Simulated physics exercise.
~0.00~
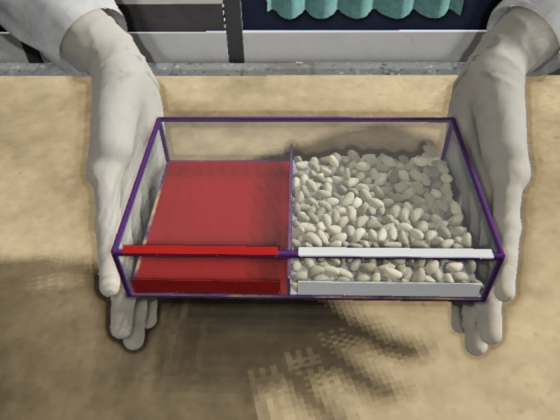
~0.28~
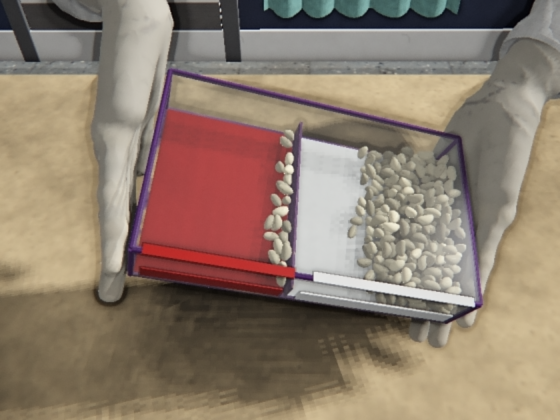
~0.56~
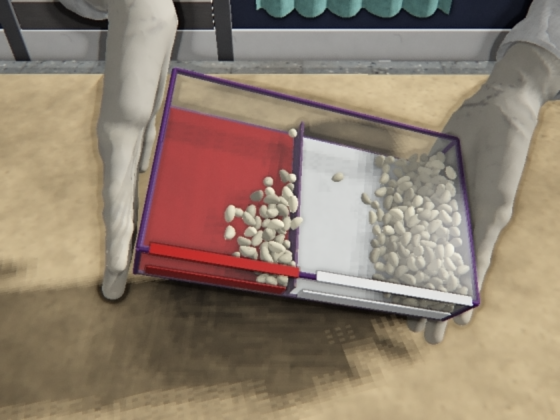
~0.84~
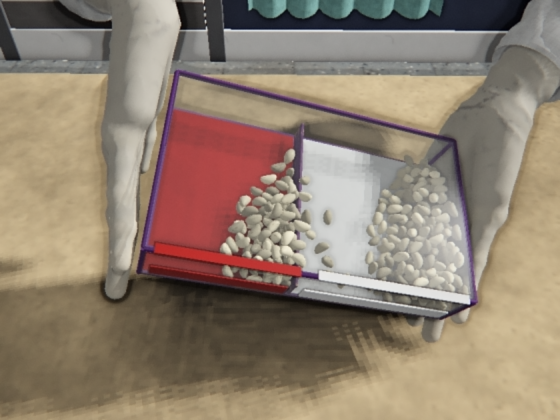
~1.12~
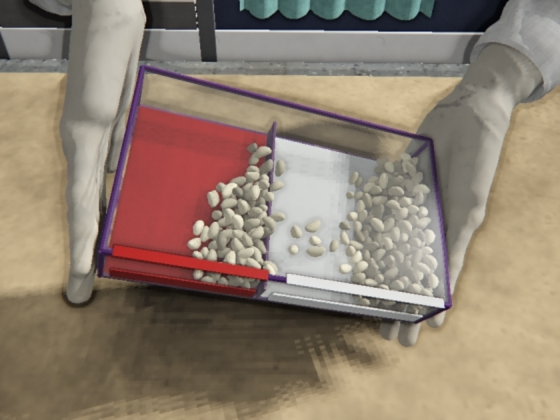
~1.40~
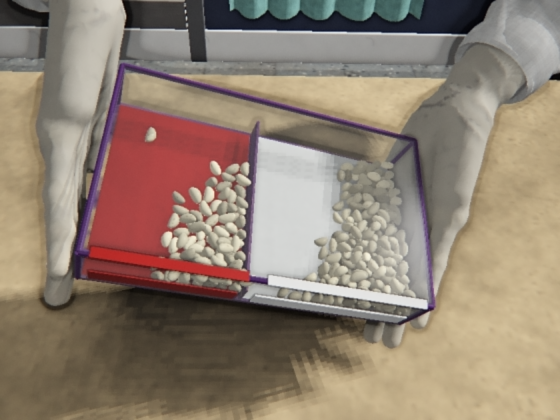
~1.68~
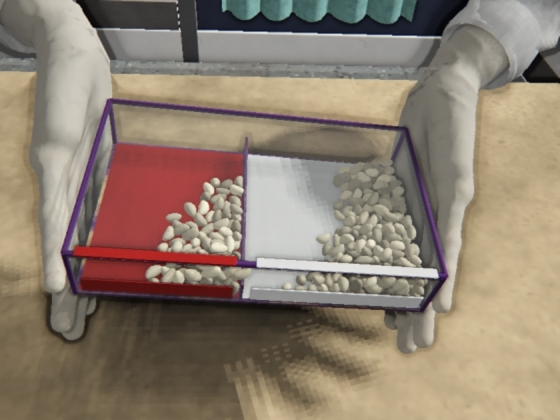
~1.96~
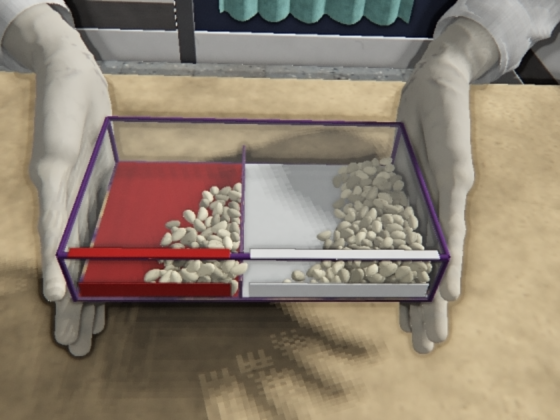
To begin with, two pale hands hold a clear, purple-edged box level above a tan surface, with white beans filling the white compartment on the right and the red one on the left empty. The hands tip the box so its right end drops, and the beans bunch toward that end while some gather in the red side along the divider. As the box stays tilted, more beans collect in the red side and a few scatter across the white floor. The hands then bring it back level. Beans finish heaped toward the right of both compartments, with more in the white.
